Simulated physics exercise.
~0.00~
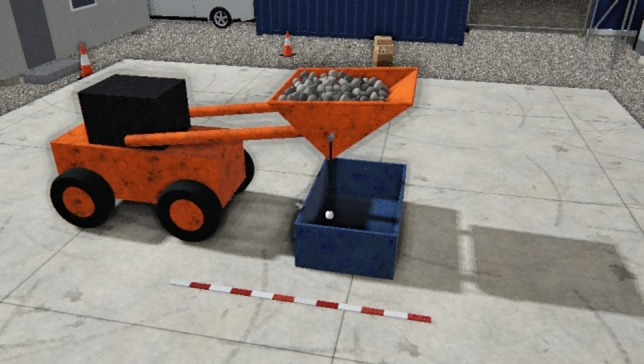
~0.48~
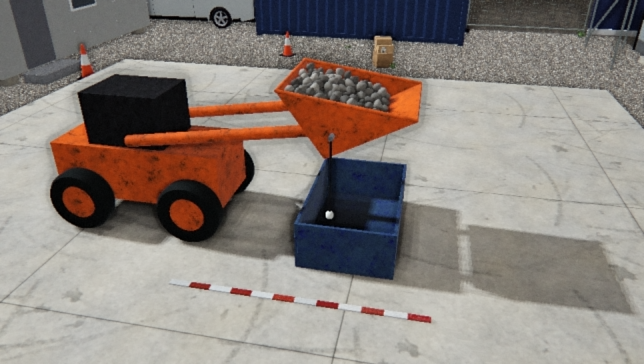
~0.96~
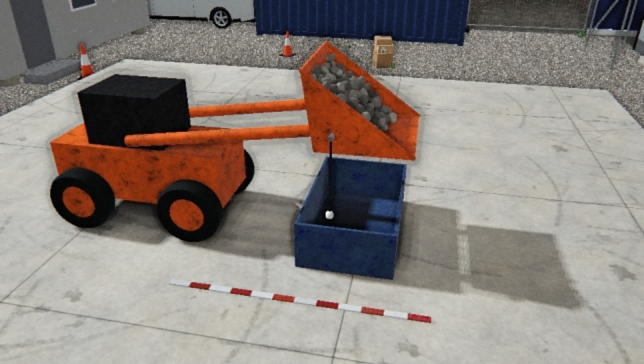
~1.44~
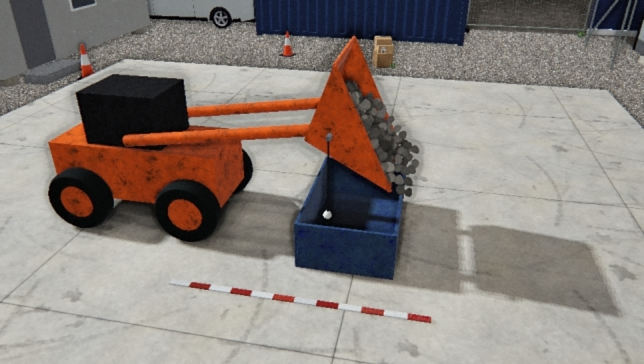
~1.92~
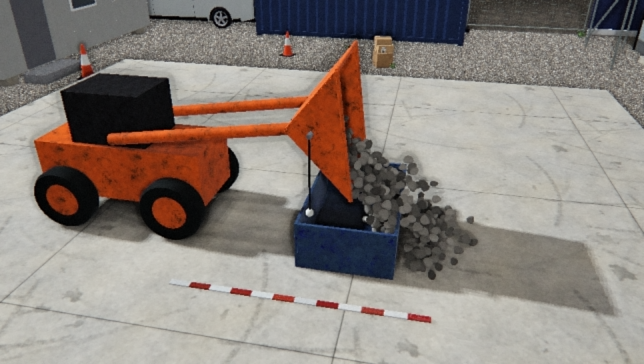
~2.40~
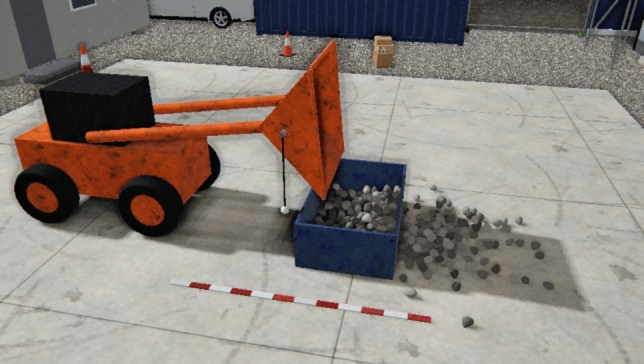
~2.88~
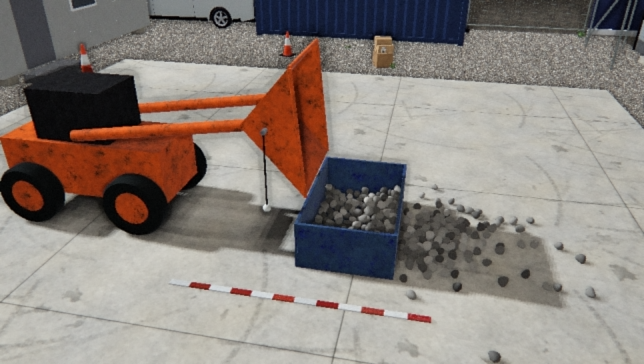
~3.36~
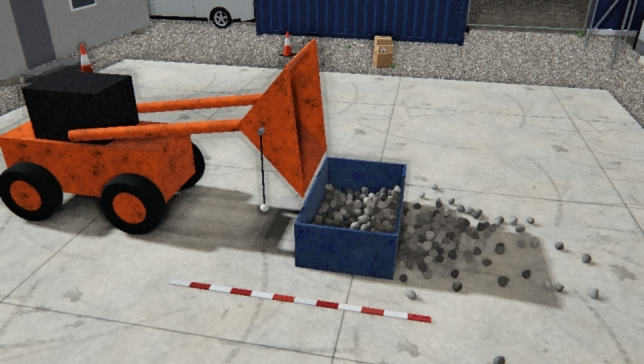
On a concrete yard, an orange loader tips stones into and beyond a blue bin, backing away.
